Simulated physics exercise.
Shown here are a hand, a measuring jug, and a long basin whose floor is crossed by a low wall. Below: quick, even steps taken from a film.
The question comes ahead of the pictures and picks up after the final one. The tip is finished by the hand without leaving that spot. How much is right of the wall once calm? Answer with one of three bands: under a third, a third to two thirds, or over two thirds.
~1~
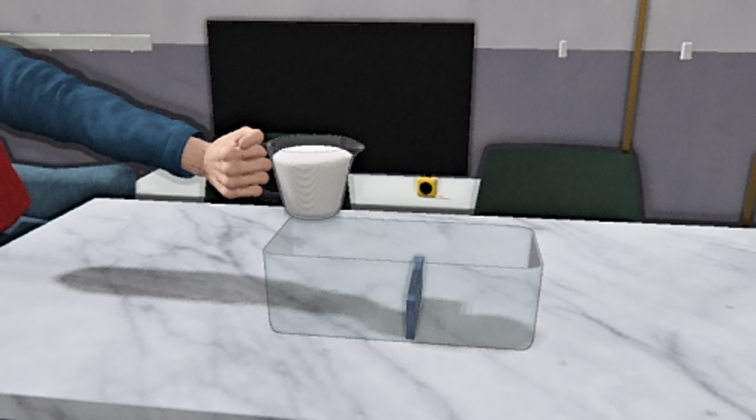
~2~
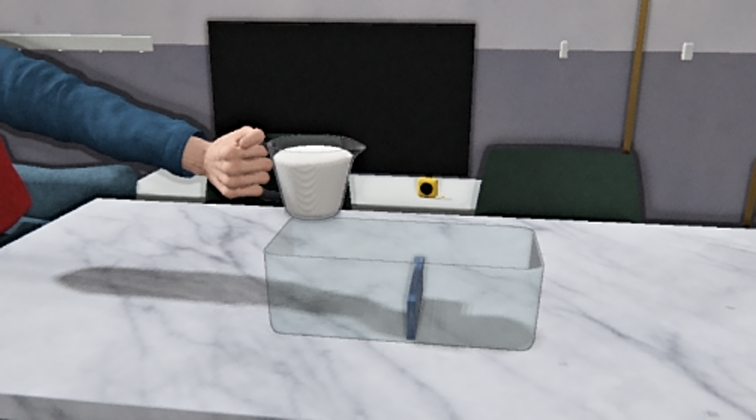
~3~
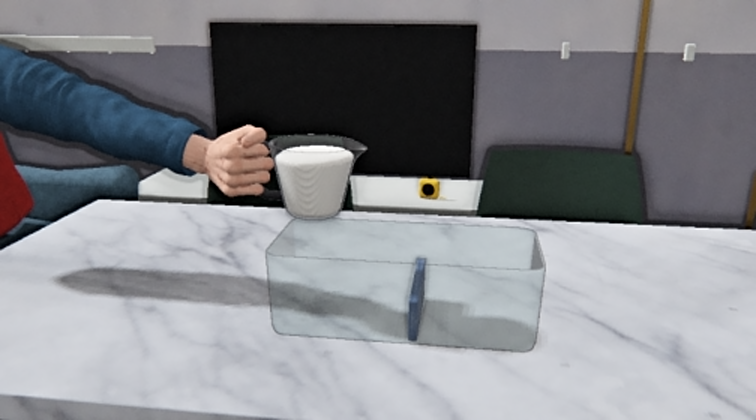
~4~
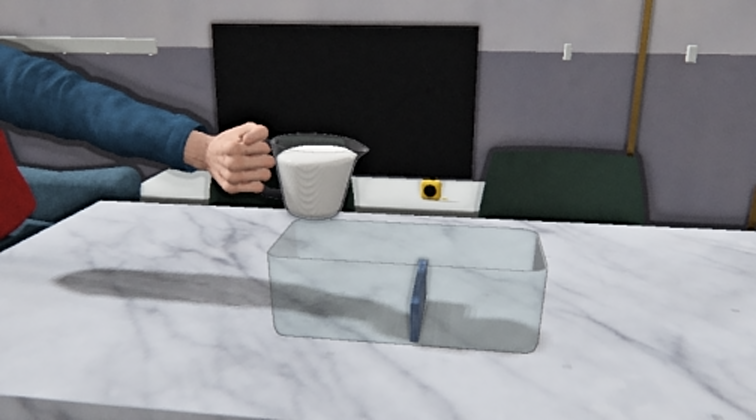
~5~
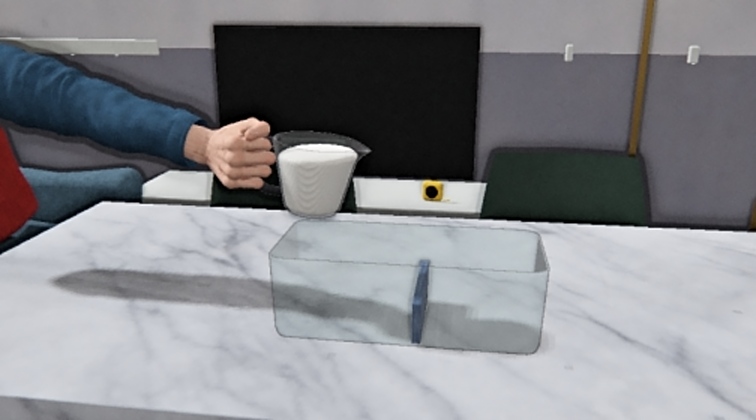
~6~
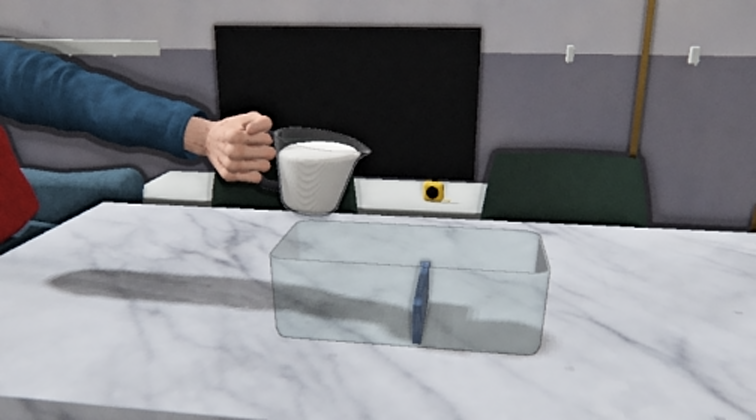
Over two thirds.
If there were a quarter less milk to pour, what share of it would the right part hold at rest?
The share comes to roughly 80 per cent.
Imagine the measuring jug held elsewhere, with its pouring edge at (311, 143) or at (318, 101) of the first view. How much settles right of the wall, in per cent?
Estimate, first then second: 5 per cent and 5 per cent.
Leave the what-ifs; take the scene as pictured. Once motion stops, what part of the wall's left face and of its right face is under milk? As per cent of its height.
I'd put the left at about 0 and the right at about 30.
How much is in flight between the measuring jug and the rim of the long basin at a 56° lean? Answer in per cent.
That comes to near 20 percent.
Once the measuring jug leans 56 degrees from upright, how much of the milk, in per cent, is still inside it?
About 75 % remains.
A moment on, the measuring jug is tipped part way and 74 per cent is still to pour, 6 is left of the wall and 0 right of it.
Next, the measuring jug is tipped on its side and 19 per cent is still to pour, 8 is left of the wall and 48 right of it.
Then the measuring jug is tipped on its side and 1 per cent is still to pour, 13 is left of the wall and 84 right of it.
Later the measuring jug is tipped on its side and 0 per cent is still to pour, 15 is left of the wall and 84 right of it.
Finally, 15 per cent lies left of the wall, 84 right of it and 1 outside.
